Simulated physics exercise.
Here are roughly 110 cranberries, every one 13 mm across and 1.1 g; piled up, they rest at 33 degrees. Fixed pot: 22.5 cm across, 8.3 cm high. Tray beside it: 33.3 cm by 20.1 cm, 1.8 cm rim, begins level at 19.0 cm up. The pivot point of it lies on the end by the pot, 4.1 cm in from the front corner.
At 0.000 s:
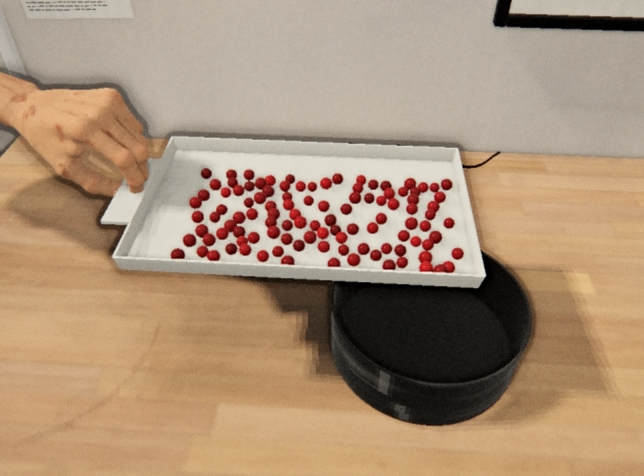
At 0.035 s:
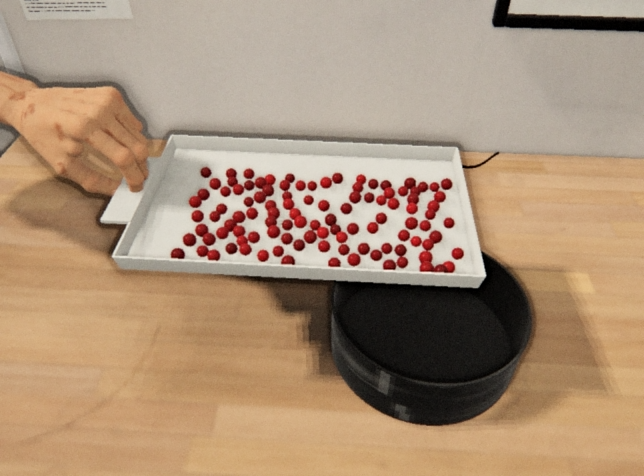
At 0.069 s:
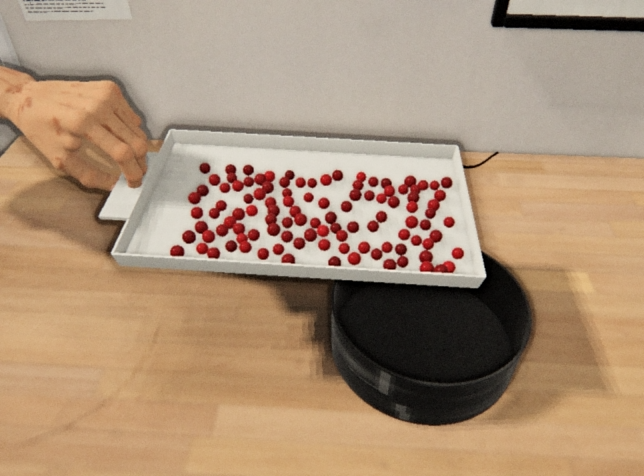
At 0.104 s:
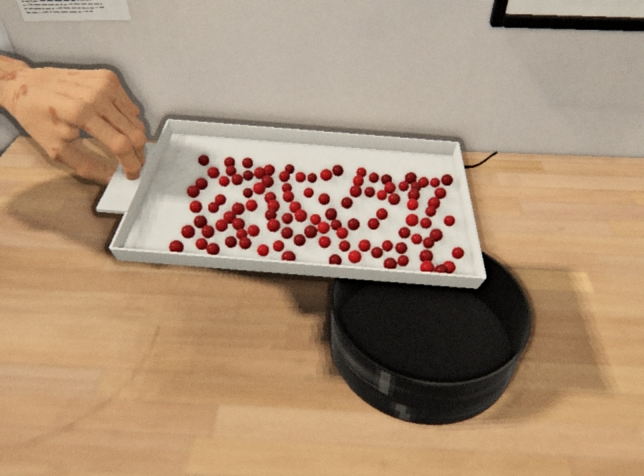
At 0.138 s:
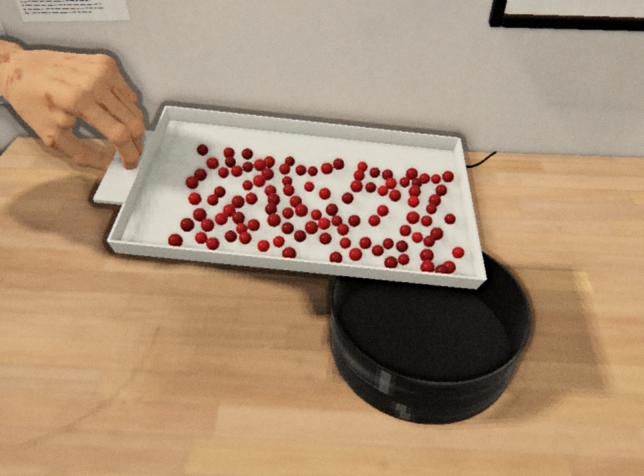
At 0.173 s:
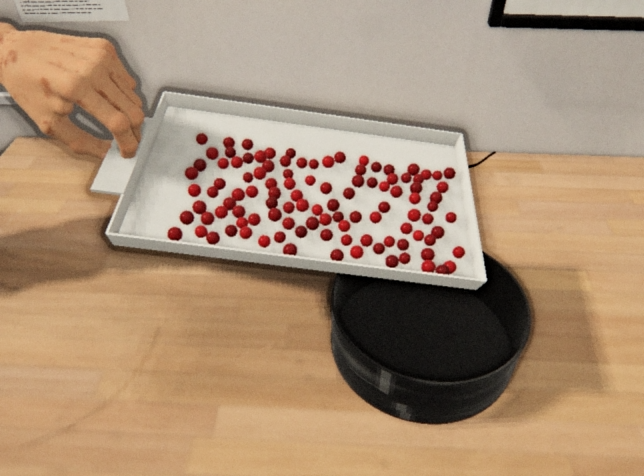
On a light wooden surface against a pale wall, a hand at the left grips a white tray scattered with small red balls, its right end above a round black pot. The tray begins level, then the hand raises its left end, slanting it gently toward the right while the balls barely shift.
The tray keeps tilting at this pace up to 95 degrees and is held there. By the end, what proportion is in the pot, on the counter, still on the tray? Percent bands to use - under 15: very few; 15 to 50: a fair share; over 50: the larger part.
Pot - a fair share, counter - the larger part, tray - very few.
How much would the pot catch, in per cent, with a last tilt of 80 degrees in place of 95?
In that case, near 0 percent.
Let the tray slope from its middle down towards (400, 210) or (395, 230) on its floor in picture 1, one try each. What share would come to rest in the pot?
About 65 per cent on the first try and 60 per cent on the second.
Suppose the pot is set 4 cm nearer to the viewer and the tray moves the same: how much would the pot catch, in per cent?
In that case some 65 per cent.
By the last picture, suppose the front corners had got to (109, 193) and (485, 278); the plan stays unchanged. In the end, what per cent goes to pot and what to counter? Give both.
Pot 35, counter 60.
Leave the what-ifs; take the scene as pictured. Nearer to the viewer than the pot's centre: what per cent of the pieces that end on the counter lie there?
Roughly 100 percent of the spill.
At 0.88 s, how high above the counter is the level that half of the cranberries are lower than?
I'd put it near 26 cm.
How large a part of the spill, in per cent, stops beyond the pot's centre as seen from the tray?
That comes to roughly 70 percent.
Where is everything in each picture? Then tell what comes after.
Tray tilt 0 degrees, front corners at (117, 255) and (481, 274); middle of the pieces at (331, 220); pot at (430, 300), in the first frame.
Tray tilt 0 degrees, front corners at (117, 255) and (482, 274); middle of the pieces at (331, 220), in the second frame.
Tray tilt 2 degrees, front corners at (116, 252) and (482, 274); middle of the pieces at (331, 218), in the third frame.
Tray tilt 4 degrees, front corners at (114, 246) and (482, 275), lowest corner right front; middle of the pieces at (331, 214), in the fourth frame.
Tray tilt 7 degrees, front corners at (112, 239) and (482, 277), lowest corner right front; middle of the pieces at (332, 210), in the fifth frame.
Tray tilt 11 degrees, front corners at (111, 231) and (483, 278), lowest corner right front; middle of the pieces at (333, 205); pot at (429, 299). The tray's pace is about 95 degrees a second, in the sixth frame.
Then, at 0.60 s, tilt 52 degrees; the tray holds 100 %, the pot 0 %.
Then, at 0.88 s, tilt 78 degrees; the tray holds 95 %, the pot 0 %.
Then, at 1.26 s, tilt 95 degrees; the tray holds 25 %, the pot 5 %.
In the end, at 2.2 s, pot 35 %, counter 65 %, tray 5 %.
